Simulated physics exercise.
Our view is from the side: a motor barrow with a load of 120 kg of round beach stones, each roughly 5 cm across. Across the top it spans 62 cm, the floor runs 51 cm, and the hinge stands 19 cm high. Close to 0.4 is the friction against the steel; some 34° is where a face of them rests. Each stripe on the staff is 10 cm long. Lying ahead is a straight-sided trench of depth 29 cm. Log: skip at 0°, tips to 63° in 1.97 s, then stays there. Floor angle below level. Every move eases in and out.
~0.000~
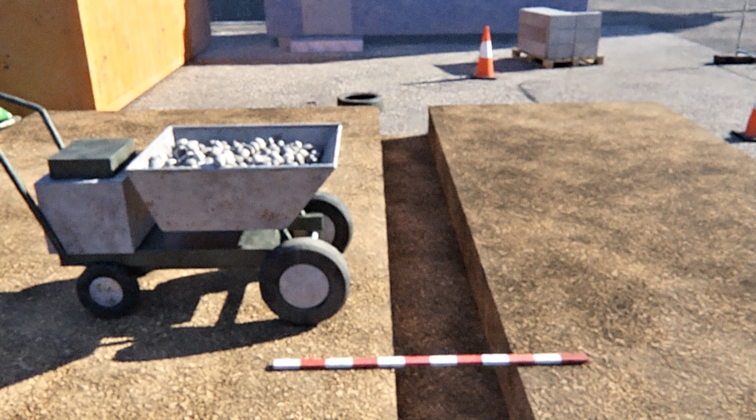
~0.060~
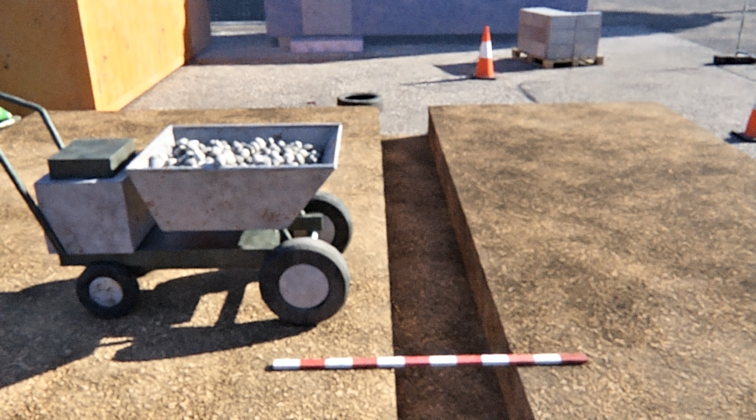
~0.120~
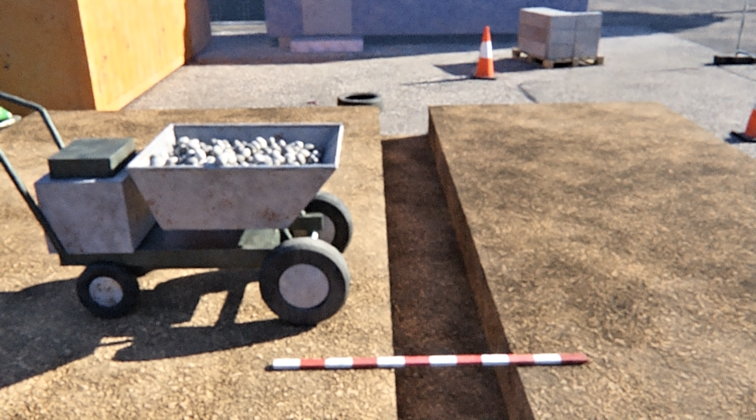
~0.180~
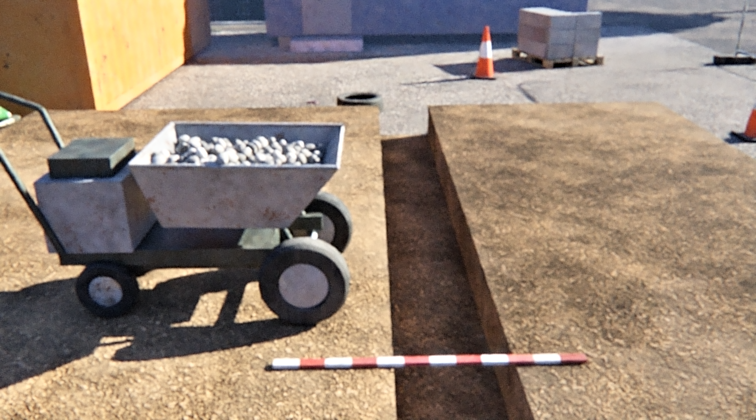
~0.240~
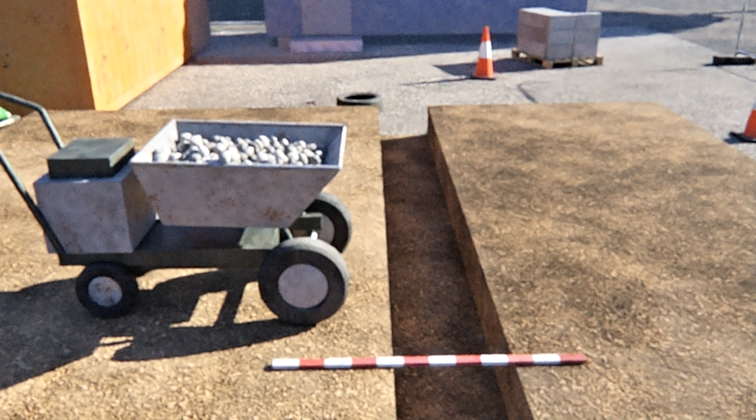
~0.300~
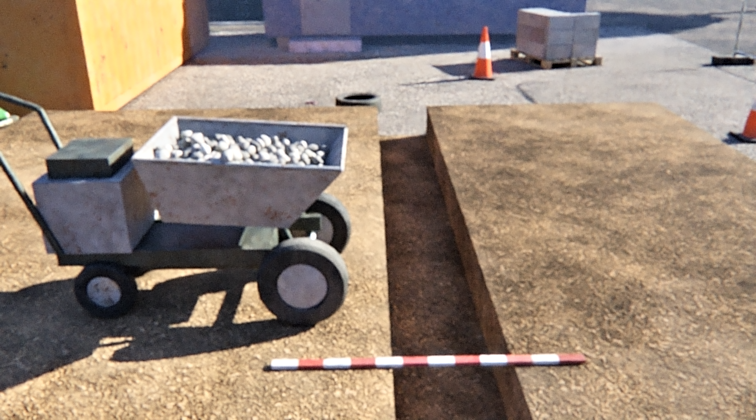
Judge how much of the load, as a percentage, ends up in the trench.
Around 91 %.
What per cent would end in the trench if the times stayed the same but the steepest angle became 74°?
Share in trench: Approx. 85%.
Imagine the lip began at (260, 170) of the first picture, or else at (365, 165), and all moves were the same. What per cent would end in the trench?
First spot about 95, second spot about 65 per cent.
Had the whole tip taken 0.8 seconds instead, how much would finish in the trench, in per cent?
70 per cent.
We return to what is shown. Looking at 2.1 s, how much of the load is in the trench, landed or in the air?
I'd put it near 40 per cent.
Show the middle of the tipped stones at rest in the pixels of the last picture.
Around (453, 327).
After 1.5 s the floor is at 53°; 99 % in the skip, 1 % in the trench; the foremost stones are at (432, 220).
After 2.1 s the floor is at 63°; 57 % in the skip, 39 % in the trench, 4 % past the trench; the foremost stones are at (534, 272).
After 2.4 s the floor is at 63°; 34 % in the skip, 57 % in the trench, 9 % past the trench; the foremost stones are at (576, 259).
After 4.4 s the floor is at 63°; 0 % in the skip, 91 % in the trench, 9 % past the trench; the foremost stones are at (599, 251).
